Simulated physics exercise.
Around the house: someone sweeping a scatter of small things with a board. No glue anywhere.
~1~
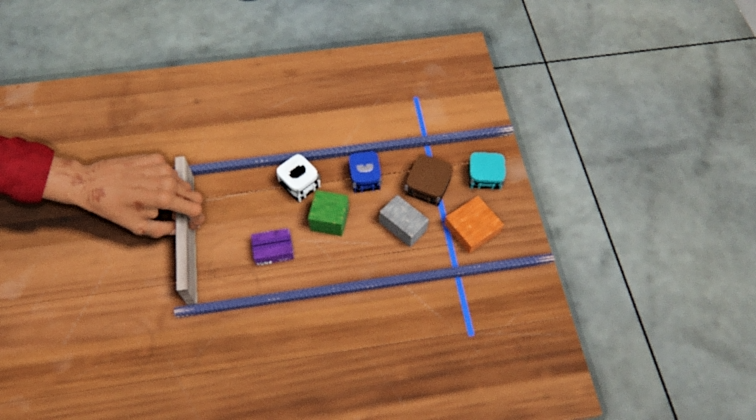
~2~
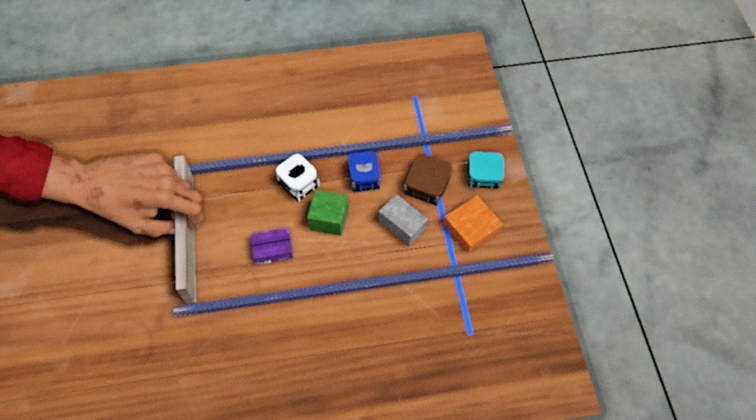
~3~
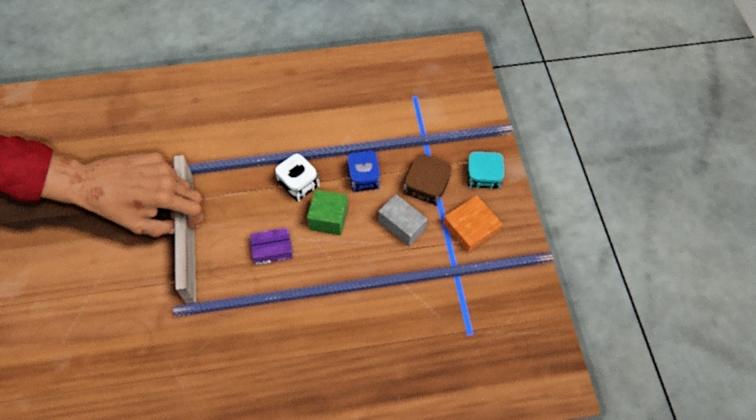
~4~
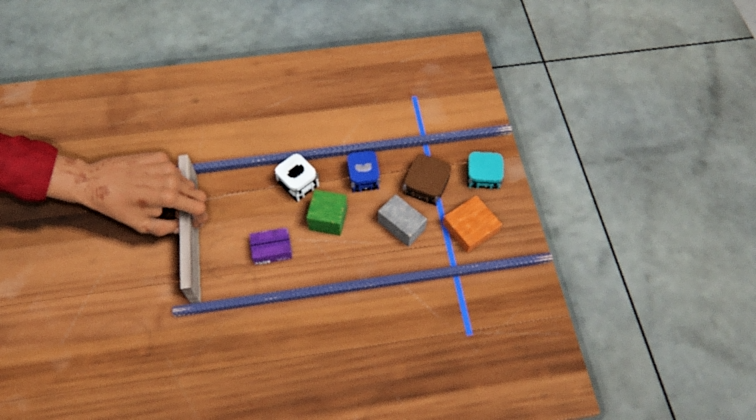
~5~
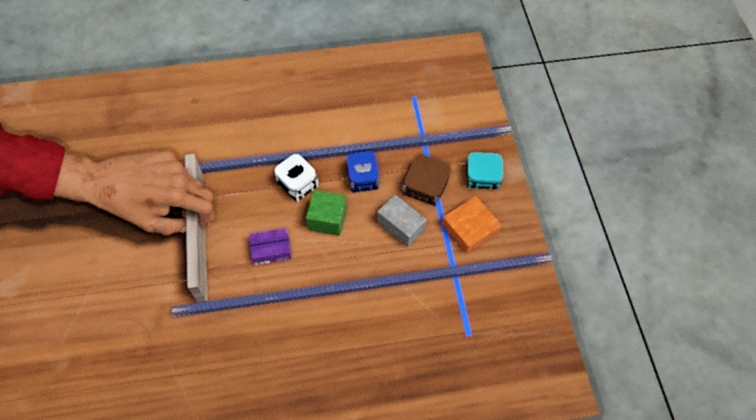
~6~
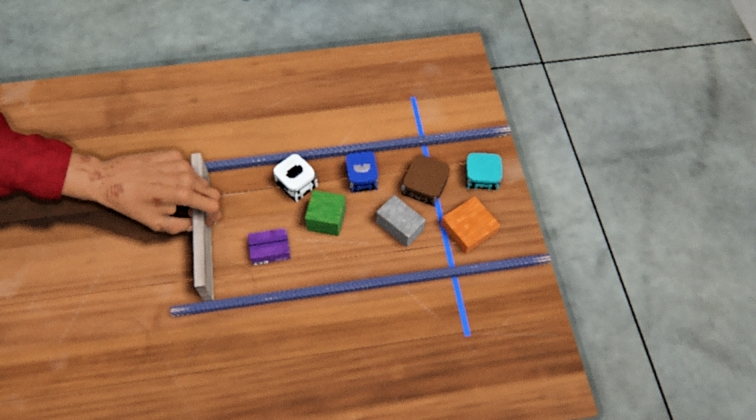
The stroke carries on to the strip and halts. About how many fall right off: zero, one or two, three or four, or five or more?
Here the number that fall off is one or two.
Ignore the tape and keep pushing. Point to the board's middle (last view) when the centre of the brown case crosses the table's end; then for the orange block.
For the brown case at (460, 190), for the orange block at (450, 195).
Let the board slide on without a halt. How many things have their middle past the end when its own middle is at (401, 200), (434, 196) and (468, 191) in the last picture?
The counts: 0, 1 and 3.
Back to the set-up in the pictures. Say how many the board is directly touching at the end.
In contact: 3.
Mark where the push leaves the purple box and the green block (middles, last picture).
First (463, 229), then (454, 194).
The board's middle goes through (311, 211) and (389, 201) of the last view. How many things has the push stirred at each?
3 and 8.
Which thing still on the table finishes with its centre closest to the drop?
The orange block ends nearest.
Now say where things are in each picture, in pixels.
In the first frame, turquoise case (486, 172); orange block (474, 225); brown case (429, 180); board (186, 229); tape (441, 205).
In the second frame, orange block (473, 224); board (185, 228).
In the third frame, brown case (428, 180); green block (328, 213).
In the fourth frame, turquoise case (485, 171); grey block (402, 220).
In the fifth frame, orange block (471, 224); purple box (271, 246).
In the sixth frame, turquoise case (483, 172); orange block (470, 225); brown case (426, 180); board (202, 226); tape (438, 205).
Soon after, none off yet; turquoise case at rest near (483, 172); orange block at rest near (470, 225); brown case at rest near (426, 180).
After that, none off yet; turquoise case at rest near (483, 172); orange block at rest near (470, 225); brown case displaced a little near (442, 181).
In the end, the number that fall off is one or two; gone, turquoise case.
